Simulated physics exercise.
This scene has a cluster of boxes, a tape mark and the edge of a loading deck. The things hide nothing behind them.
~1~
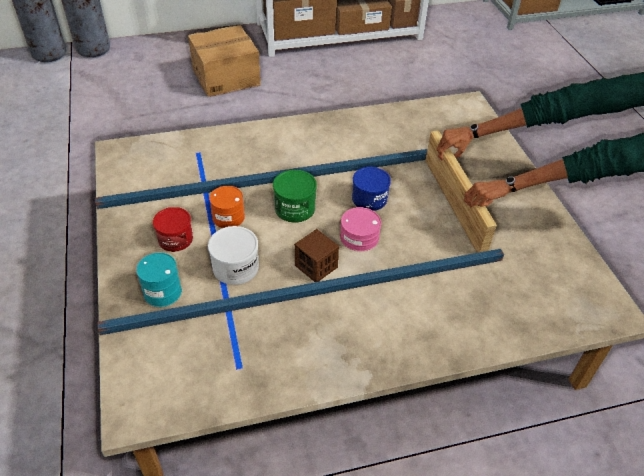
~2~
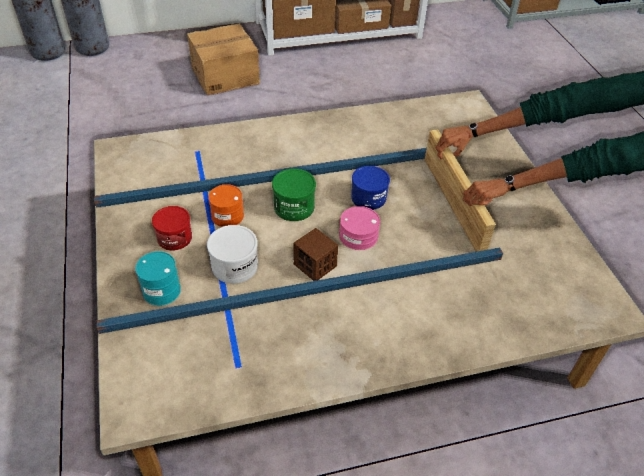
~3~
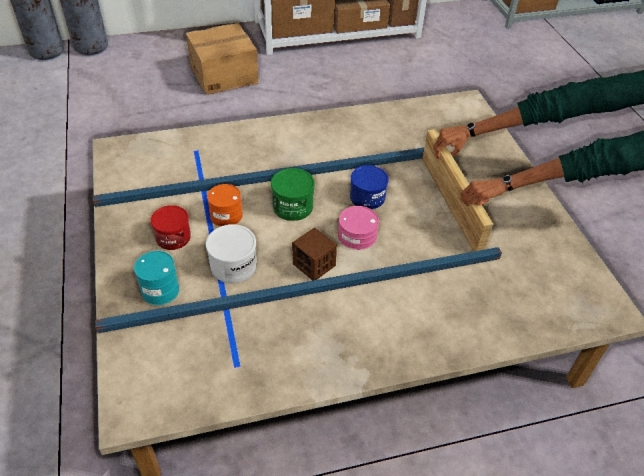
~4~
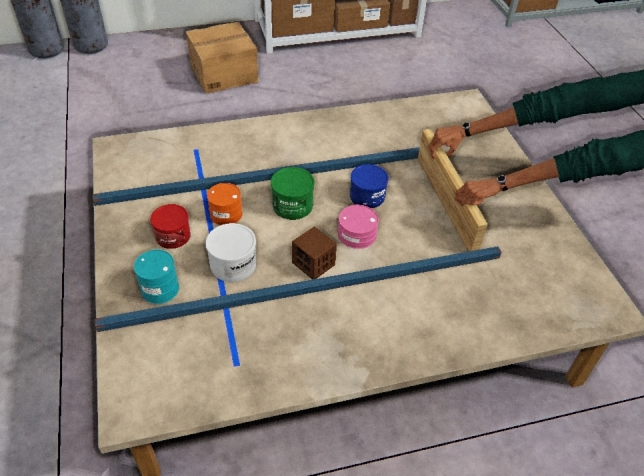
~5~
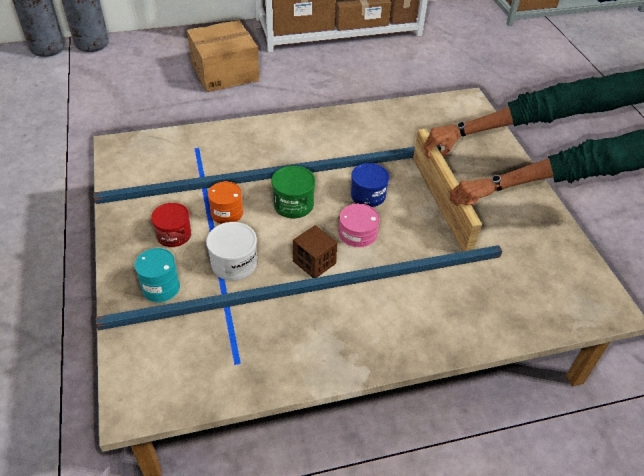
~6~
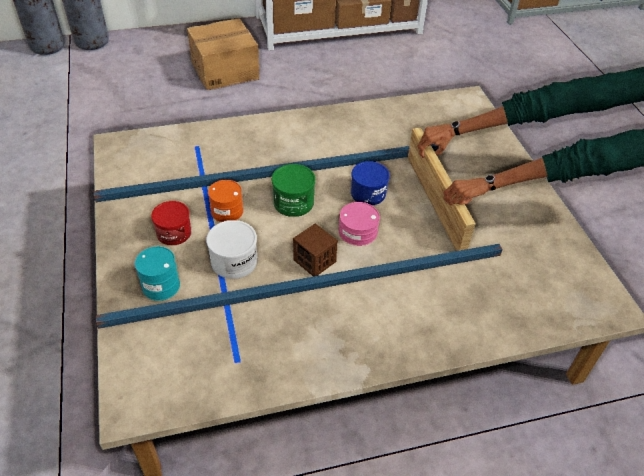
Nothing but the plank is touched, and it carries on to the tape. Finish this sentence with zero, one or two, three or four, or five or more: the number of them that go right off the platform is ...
The number of them that go right off the platform is zero.
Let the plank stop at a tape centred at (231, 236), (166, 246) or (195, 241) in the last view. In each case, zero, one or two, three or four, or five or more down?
The falls would be none at all; either one or two; just one or two.
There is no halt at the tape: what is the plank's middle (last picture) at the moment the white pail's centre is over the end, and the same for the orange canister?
Approx. (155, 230) / approx. (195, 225) for the other.
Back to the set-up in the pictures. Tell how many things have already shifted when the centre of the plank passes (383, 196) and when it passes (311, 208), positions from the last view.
The first count is 1, and then it's 5.
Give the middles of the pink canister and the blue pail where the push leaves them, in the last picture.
Final pixels, roughly: (196, 251) for the first, (189, 209) for the other.
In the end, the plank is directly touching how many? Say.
The number is 3.
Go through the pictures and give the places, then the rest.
The first picture shows turquoise canister (160, 280); red pail (174, 230); white pail (235, 256); plank (458, 190); tape (216, 244).
The second picture shows red pail (173, 228); pink canister (360, 228).
The third picture shows white pail (232, 254); orange canister (225, 206).
The fourth picture shows turquoise canister (157, 277); plank (449, 189).
The fifth picture shows red pail (172, 225); brown crate (315, 252).
The sixth picture shows turquoise canister (158, 274); red pail (172, 223); white pail (233, 250); plank (438, 188); tape (214, 238).
Soon after, none off yet; turquoise canister at rest near (158, 274); red pail at rest near (172, 223); white pail at rest near (233, 250).
Then, none off yet; turquoise canister at rest near (158, 274); red pail moved a little near (160, 229); white pail moved about its own width near (203, 259).
At rest, the number that fall off is zero.
